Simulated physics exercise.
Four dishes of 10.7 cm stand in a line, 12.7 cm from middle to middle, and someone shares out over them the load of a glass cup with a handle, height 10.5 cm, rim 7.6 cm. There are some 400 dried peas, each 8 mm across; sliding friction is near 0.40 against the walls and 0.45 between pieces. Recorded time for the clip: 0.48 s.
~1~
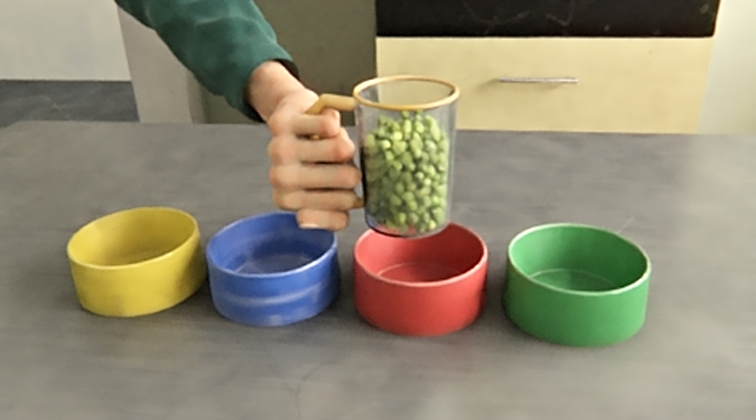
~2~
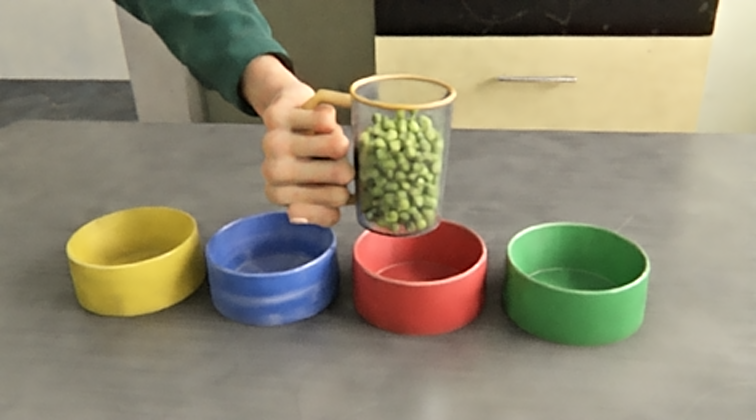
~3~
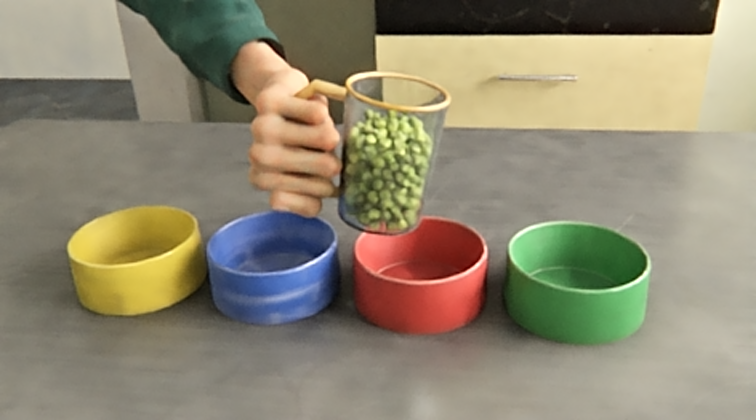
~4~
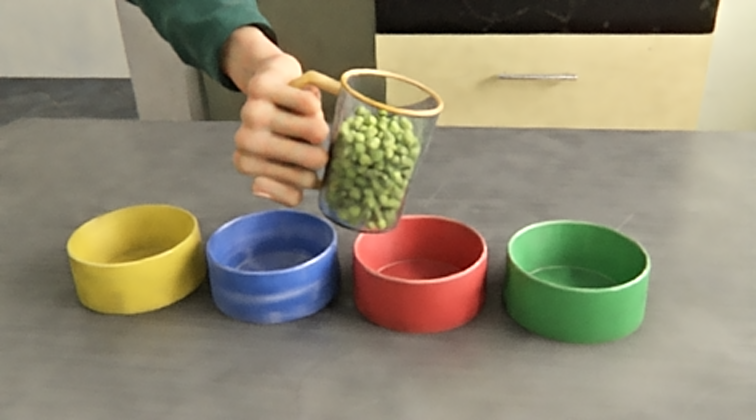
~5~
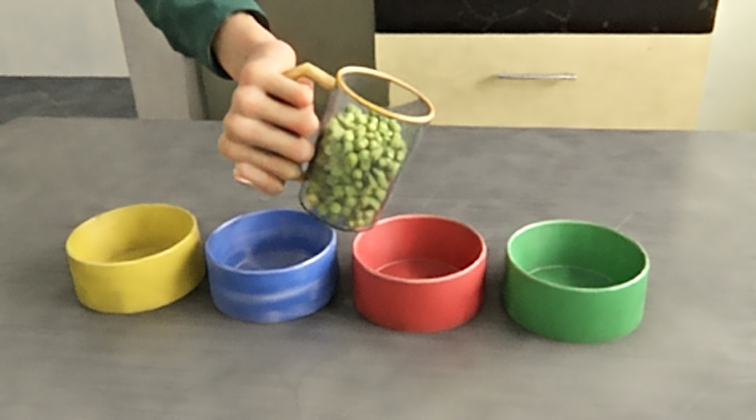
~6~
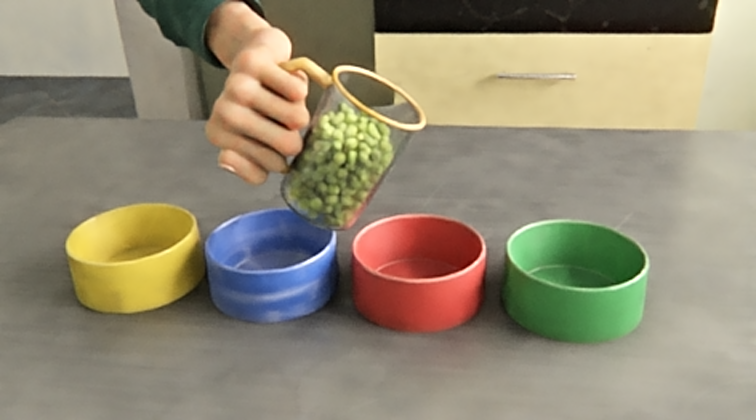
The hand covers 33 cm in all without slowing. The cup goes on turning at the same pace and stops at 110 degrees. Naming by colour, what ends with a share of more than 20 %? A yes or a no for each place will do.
Red dish - no; blue dish - yes; green dish - no; yellow dish - no; counter - no.
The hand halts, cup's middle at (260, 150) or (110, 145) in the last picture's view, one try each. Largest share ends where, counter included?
First try: Counter; second try: Blue.
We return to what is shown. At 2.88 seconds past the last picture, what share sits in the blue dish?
I'd say close to 95 per cent at that point.
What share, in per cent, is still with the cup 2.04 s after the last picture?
0 per cent.
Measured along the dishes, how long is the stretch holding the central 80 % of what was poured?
About 7 cm.
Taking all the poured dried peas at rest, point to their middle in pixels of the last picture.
Roughly (267, 264).
Then, 1.23 s after the last picture, tilt 110 degrees; cup holds 60 %, blue 40 %.
Then, 2.04 s after the last picture, tilt 110 degrees; cup holds 0 %, blue 95 %.
Then, 2.88 s after the last picture, tilt 110 degrees; cup holds 0 %, blue 95 %.
In the end, red 0 %, blue 95 %, green 0 %, yellow 0 %, counter 5 %.
